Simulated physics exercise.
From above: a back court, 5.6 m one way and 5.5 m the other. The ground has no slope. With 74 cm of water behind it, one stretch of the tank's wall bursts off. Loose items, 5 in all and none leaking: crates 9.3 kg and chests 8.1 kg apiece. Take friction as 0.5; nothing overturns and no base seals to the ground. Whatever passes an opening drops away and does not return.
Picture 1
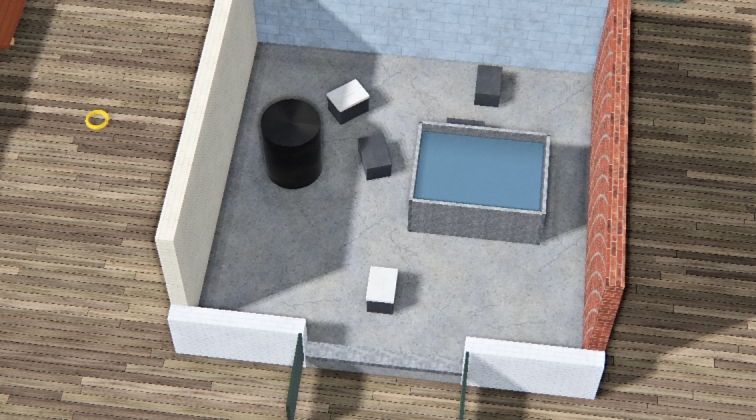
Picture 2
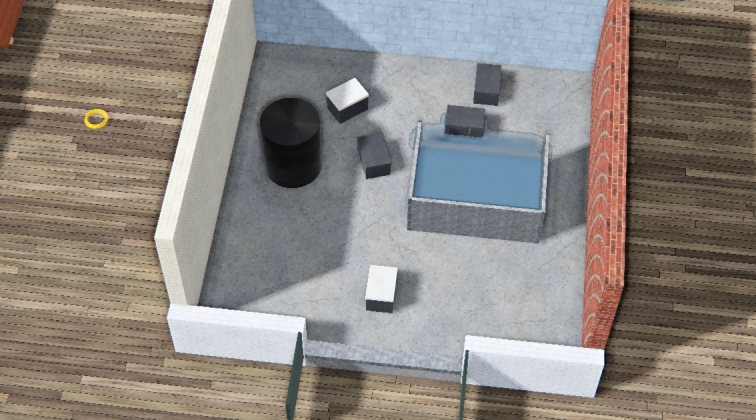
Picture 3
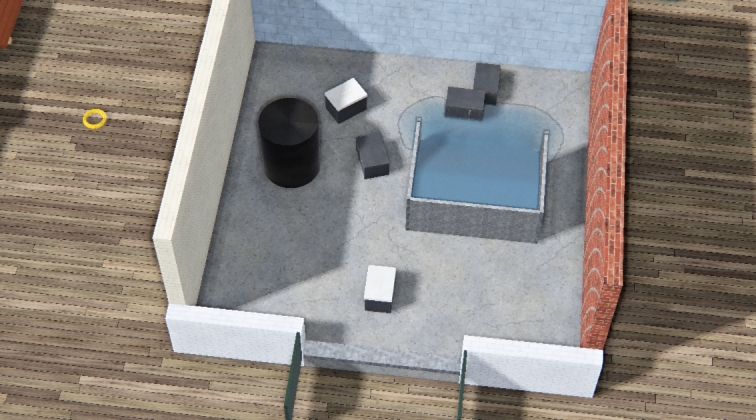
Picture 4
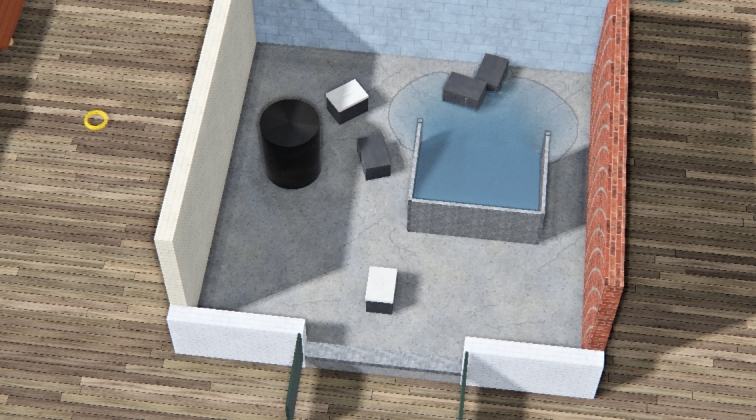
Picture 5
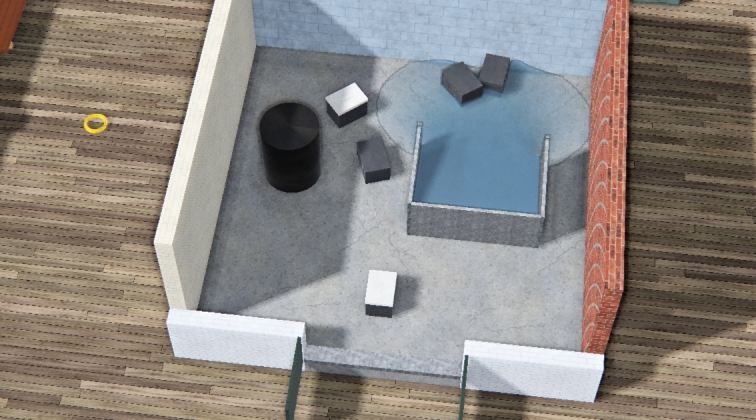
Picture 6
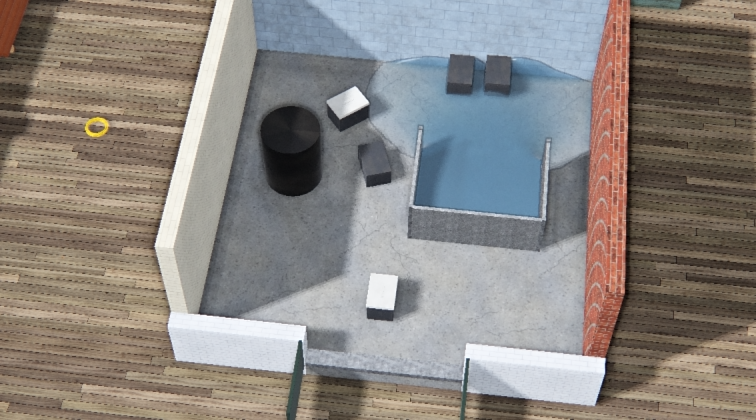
The clip opens on a walled court seen from above, with a full water tank, a black cylinder and several boxes on the ground. The tank's back side bursts off and water spreads across the floor to the rear wall, pushing one dark box back into another until both sit side by side.
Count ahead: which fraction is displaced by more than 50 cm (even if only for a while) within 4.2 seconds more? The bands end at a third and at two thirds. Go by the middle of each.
It is from one to two thirds.
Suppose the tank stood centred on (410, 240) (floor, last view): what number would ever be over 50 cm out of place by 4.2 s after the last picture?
In that case 4 of them.
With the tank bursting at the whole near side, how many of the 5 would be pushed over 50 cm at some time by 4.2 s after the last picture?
In that case 1 of them.
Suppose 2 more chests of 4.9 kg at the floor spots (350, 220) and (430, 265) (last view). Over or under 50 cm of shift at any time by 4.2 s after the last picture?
In that order: Short of it, short of it.
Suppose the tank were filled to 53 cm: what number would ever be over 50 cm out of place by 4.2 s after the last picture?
In that case 3 of them.
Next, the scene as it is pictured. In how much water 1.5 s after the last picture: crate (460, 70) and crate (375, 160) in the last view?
Roughly 17 and 0 cm.
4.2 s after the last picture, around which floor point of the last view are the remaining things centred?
At about (372, 175).
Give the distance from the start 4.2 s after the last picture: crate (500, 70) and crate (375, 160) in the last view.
In turn: 60 cm, 5 cm.
Then, 0.4 s after the last picture 1 of 5 are over 50 cm from their spots; 2 afloat.
Then, 1.5 s after the last picture 2 of 5 are over 50 cm from their spots; 2 afloat.
Then, 2.8 s after the last picture 3 of 5 are over 50 cm from their spots; 3 afloat.
Then, 4.2 s after the last picture 2 of 5 are over 50 cm from their spots, and 3 have been at some point; 3 afloat.
